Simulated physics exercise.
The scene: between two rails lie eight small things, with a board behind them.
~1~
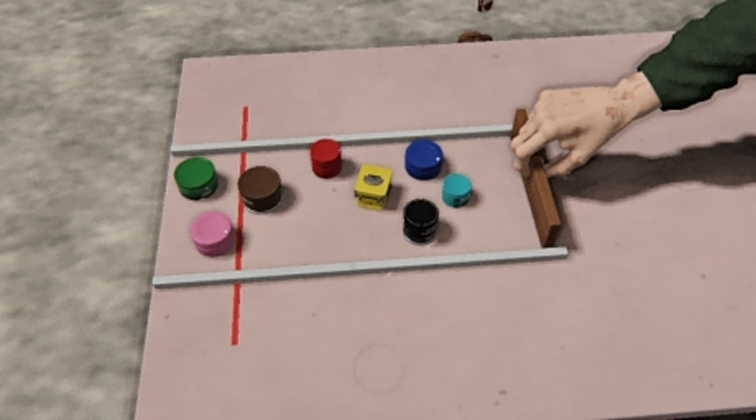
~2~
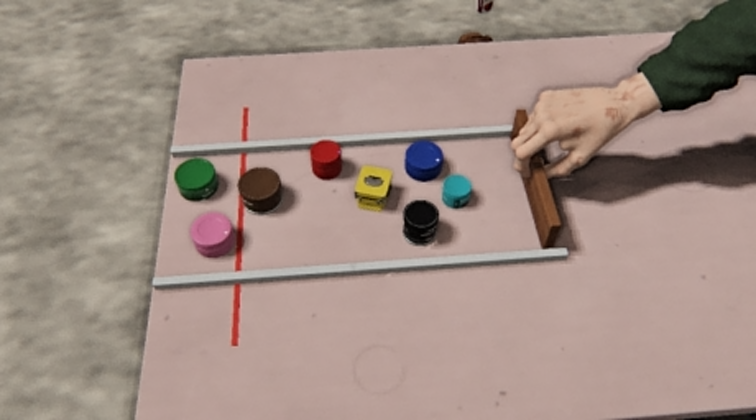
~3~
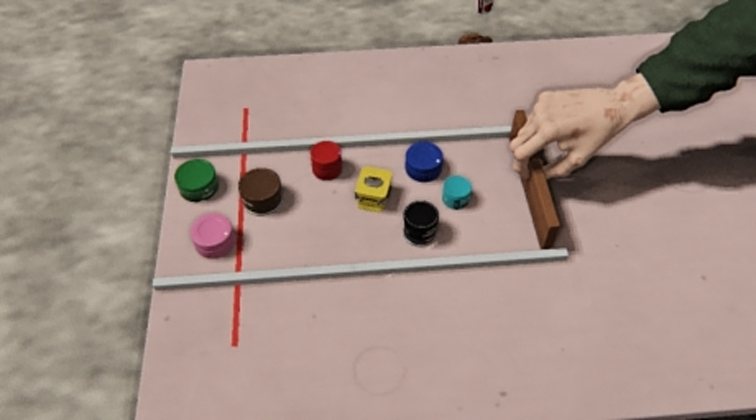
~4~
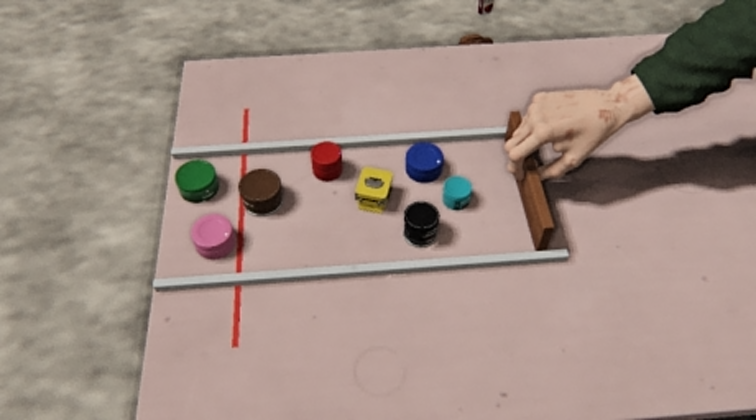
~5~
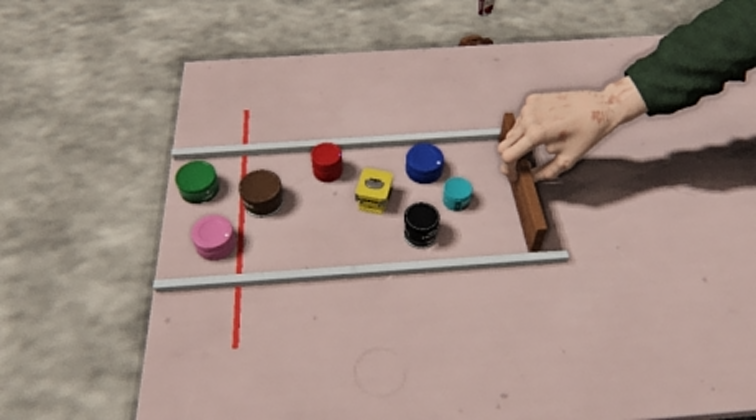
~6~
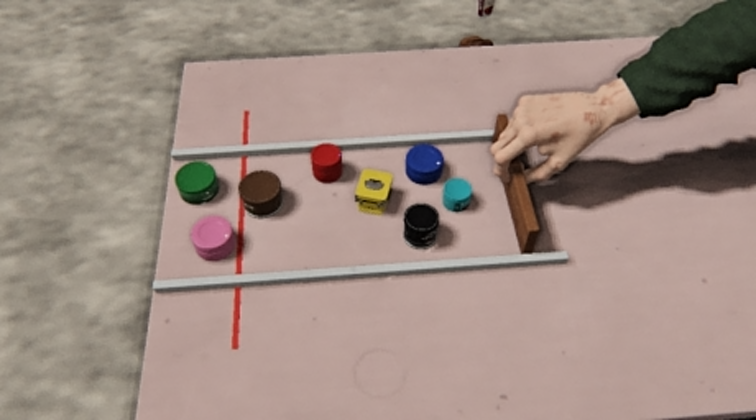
A hand in a dark green sleeve rests on a brown board set between two pale rails on a pink surface, then slides it slightly left. Eight small colourful containers lie ahead of it, two of them left of a red line, and none visibly shifts as the board edges closer.
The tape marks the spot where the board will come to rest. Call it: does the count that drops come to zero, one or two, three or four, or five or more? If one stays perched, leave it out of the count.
It comes to one or two.
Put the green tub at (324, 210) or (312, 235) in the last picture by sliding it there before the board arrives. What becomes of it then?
First spot, it is safe; second spot, it is safe.
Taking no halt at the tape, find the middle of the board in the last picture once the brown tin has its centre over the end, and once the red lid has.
The middle is at (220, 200) when it's the brown tin, and at (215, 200) when it's the red lid.
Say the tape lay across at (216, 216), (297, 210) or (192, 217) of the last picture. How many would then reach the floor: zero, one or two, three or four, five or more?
1 or 2; none at all; either three or four.
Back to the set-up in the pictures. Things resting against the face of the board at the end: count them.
It touches 4.
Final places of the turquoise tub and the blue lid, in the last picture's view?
(225, 233) and (223, 176), roughly.
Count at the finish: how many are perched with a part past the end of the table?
The total here is 0.
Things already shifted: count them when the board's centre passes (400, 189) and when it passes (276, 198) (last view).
Counts: 4 / 7.
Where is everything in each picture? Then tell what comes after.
In the first frame, green tub (196, 179); pink lid (213, 234); brown tin (261, 190); board (533, 176); tape (241, 210).
In the second frame, pink lid (213, 235); board (534, 177).
In the third frame, brown tin (261, 192); blue lid (424, 162).
In the fourth frame, green tub (197, 181); black tin (421, 225).
In the fifth frame, pink lid (214, 238); yellow case (375, 191).
In the sixth frame, green tub (197, 183); pink lid (214, 239); brown tin (261, 194); board (514, 182); tape (242, 214).
A little later, none off yet; green tub at rest near (197, 183); pink lid at rest near (214, 239); brown tin at rest near (261, 194).
Next, none off yet; green tub shifted a little near (187, 180); pink lid at rest near (214, 239); brown tin shifted about its own width near (223, 188).
When it is over, the number that fall off is one or two; down, green tub.
